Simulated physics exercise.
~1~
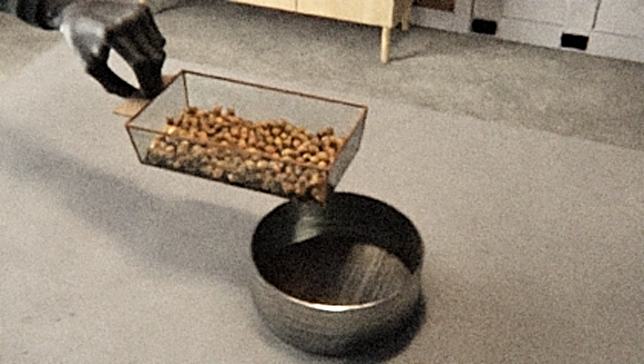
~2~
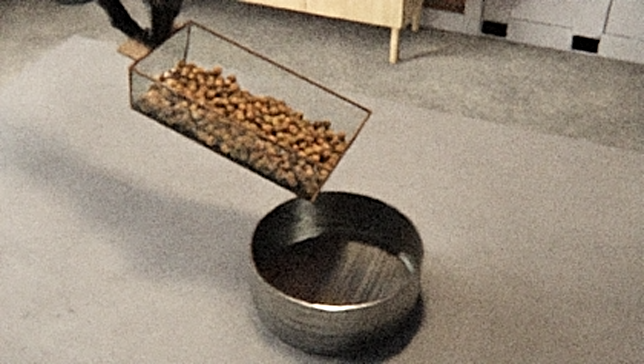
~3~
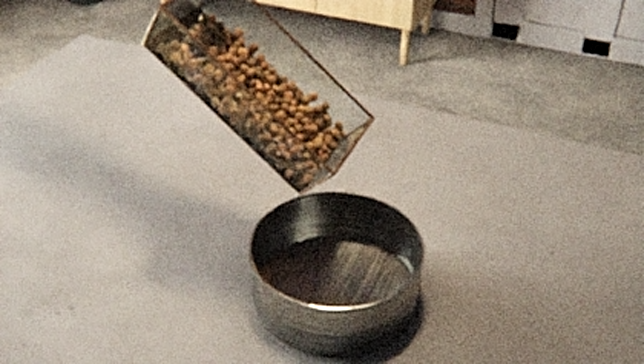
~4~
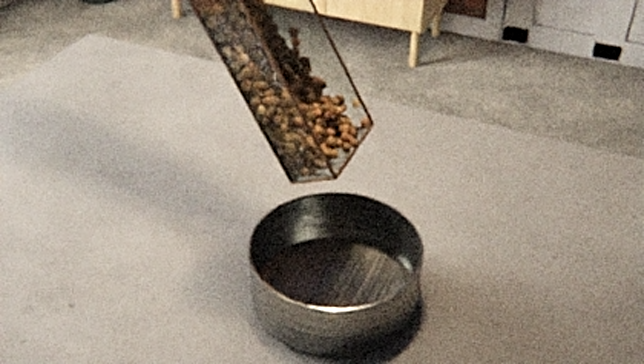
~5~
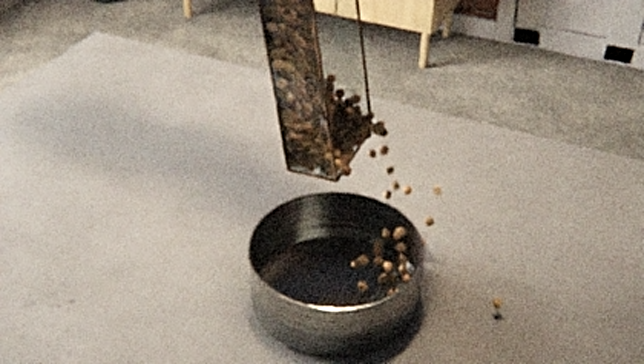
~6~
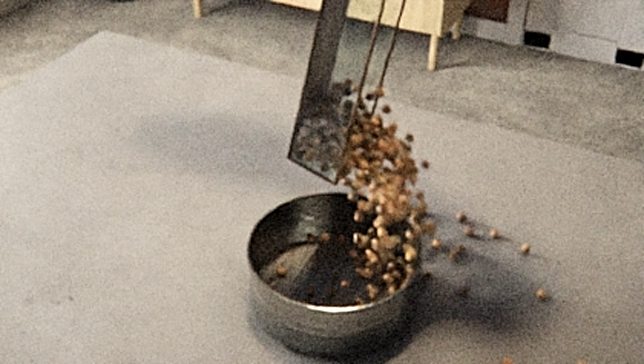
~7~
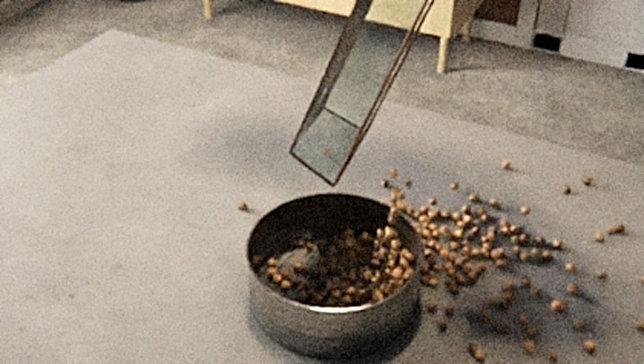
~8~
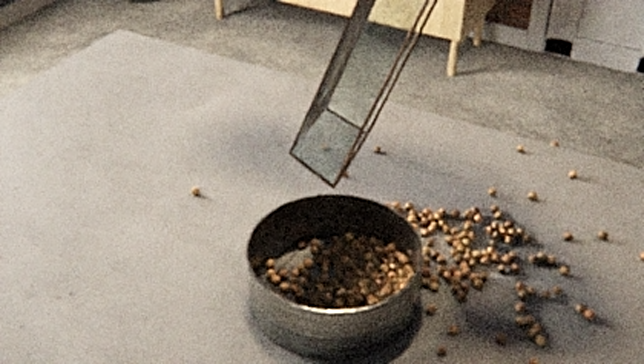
On a pale mat on a grey floor, a dark gloved hand tilts a clear box of brown beads over a metal pot until it empties; the beads pour out, many landing in the pot and many others scattering across the mat, mostly to the right.
